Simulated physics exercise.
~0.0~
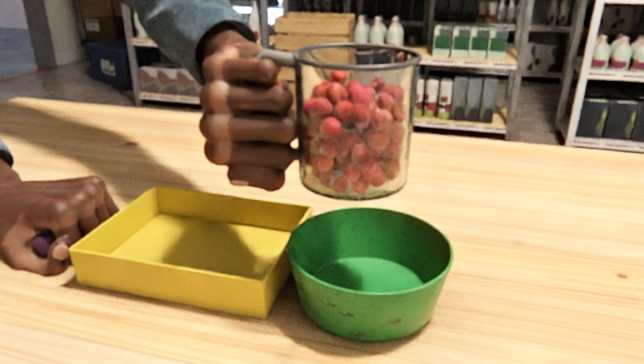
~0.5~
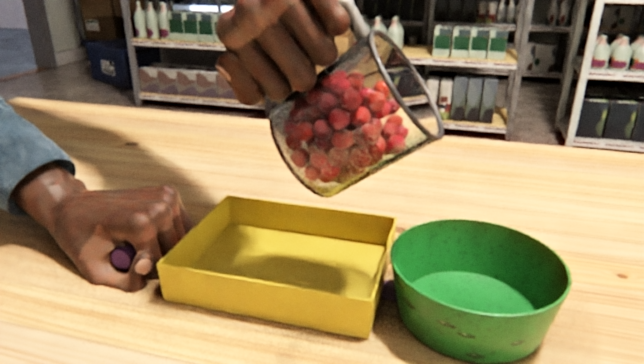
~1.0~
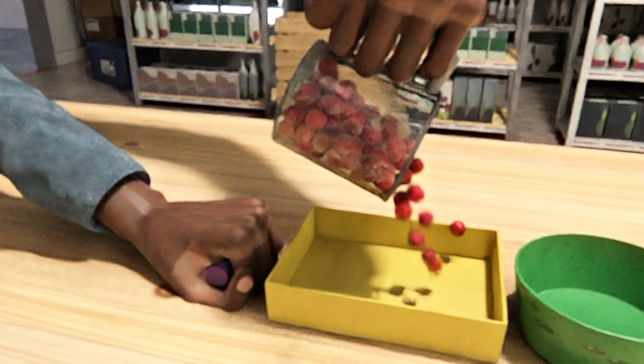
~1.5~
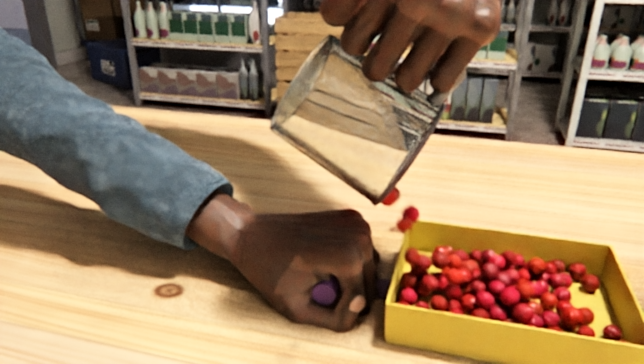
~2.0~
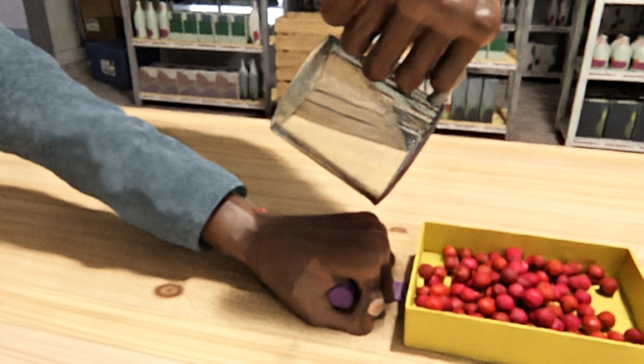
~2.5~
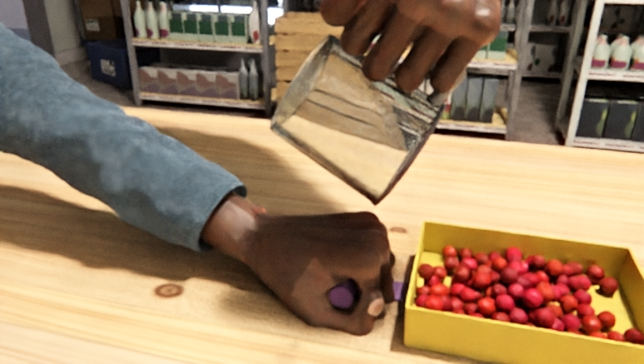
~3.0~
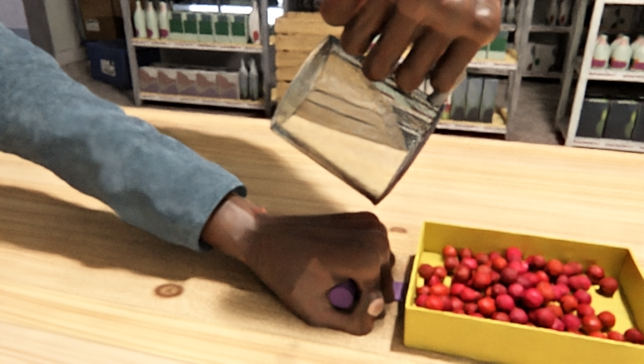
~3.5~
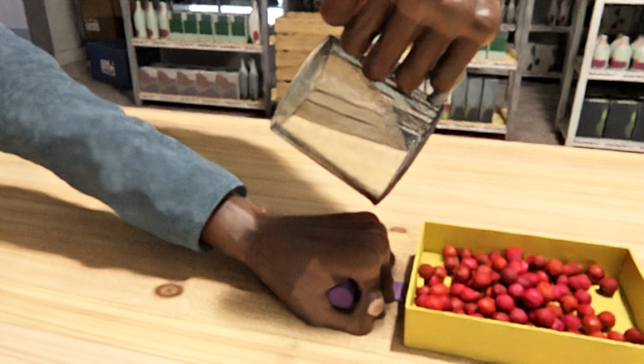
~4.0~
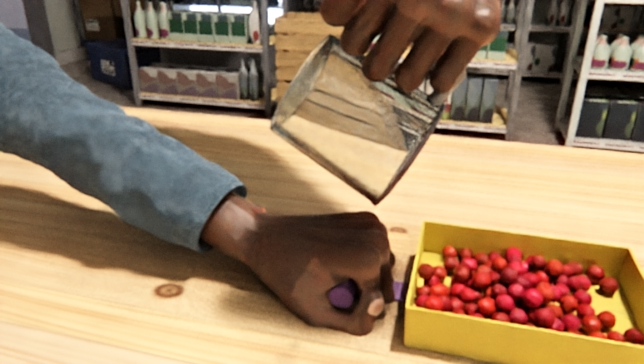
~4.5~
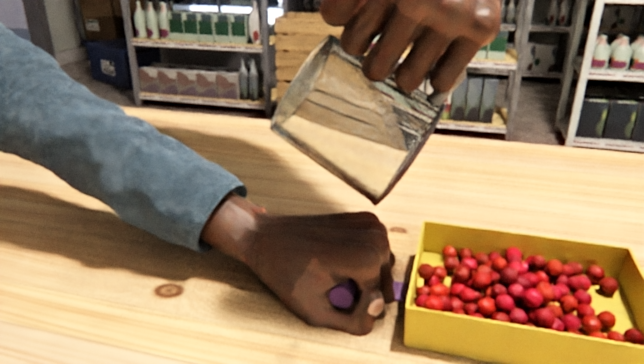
The clip opens on a wooden table where one hand holds up a clear cup full of cranberries, above a yellow tin and a green dish standing side by side. The other hand, low on the left, pushes the two containers to the right while the cup begins to tip. Cranberries spill from the cup into the yellow tin as it keeps sliding. The green dish passes out of view on the right, and the last cranberries drop from the cup. Finally everything is still, with the emptied cup held tilted and the cranberries resting in the yellow tin.
